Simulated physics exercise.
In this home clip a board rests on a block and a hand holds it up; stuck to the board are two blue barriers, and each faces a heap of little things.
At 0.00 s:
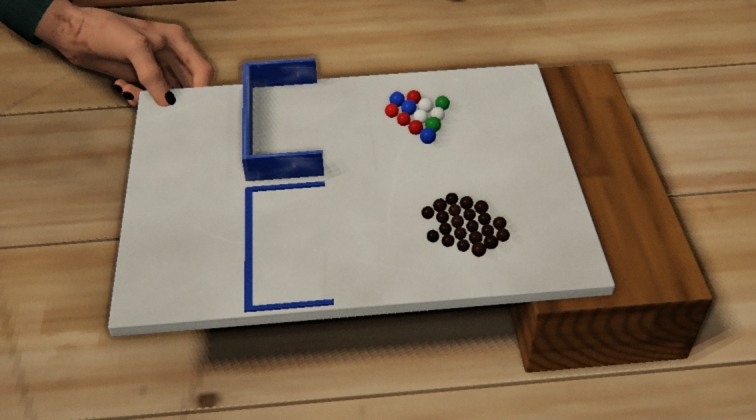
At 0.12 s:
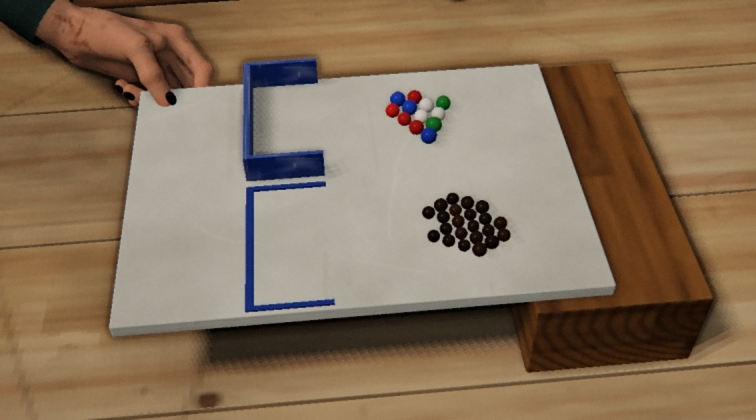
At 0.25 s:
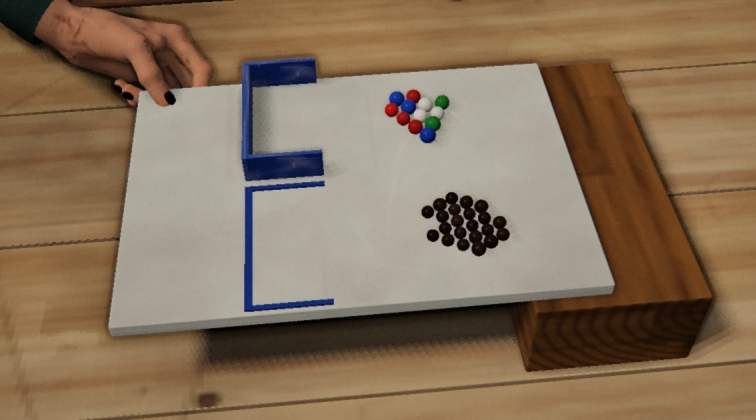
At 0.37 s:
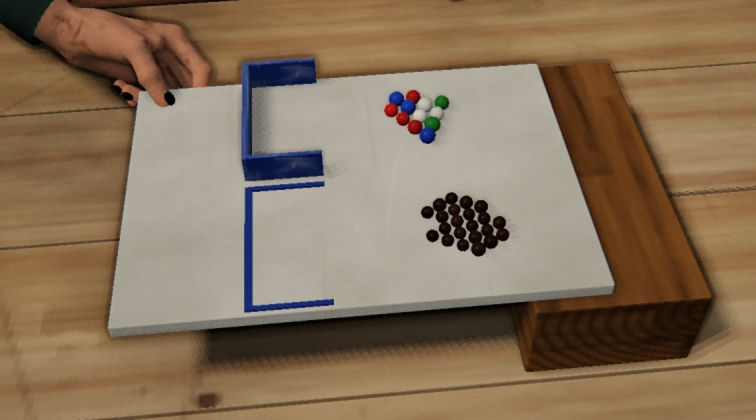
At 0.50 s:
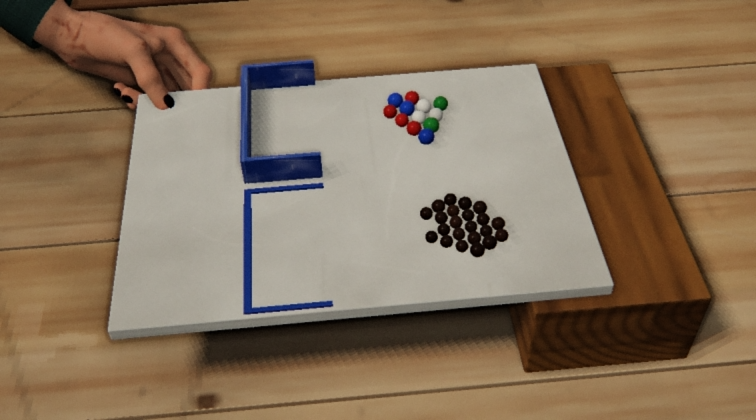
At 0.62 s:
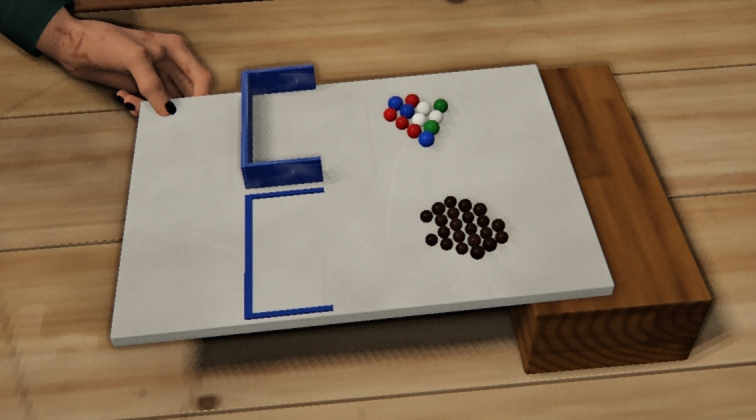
The clip shows a hand holding the left side of a white board resting on a wooden block, with two blue barriers facing piles of multicoloured and dark balls; the held side lowers very slightly while the piles stay still.
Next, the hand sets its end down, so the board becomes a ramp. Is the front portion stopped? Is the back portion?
Look, the front portion crosses its strip, and the back portion gets no further than its strip.
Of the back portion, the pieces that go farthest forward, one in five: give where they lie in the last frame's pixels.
Stop point: Around (267, 166) px.
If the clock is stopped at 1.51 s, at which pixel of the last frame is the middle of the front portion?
The middle is roughly at pixel (182, 306).
By 1.09 s, board sloping at 11°; front portion on its way down; back portion on its way down.
By 1.51 s, board resting at 15°; front portion almost all past its bar; back portion has reached its bar.
By 1.86 s, board resting at 15°; front portion every one past its bar; back portion has reached its bar.
When it is over (3.0 s), board resting at 15°; front portion every one past its bar; back portion gathered behind its bar.
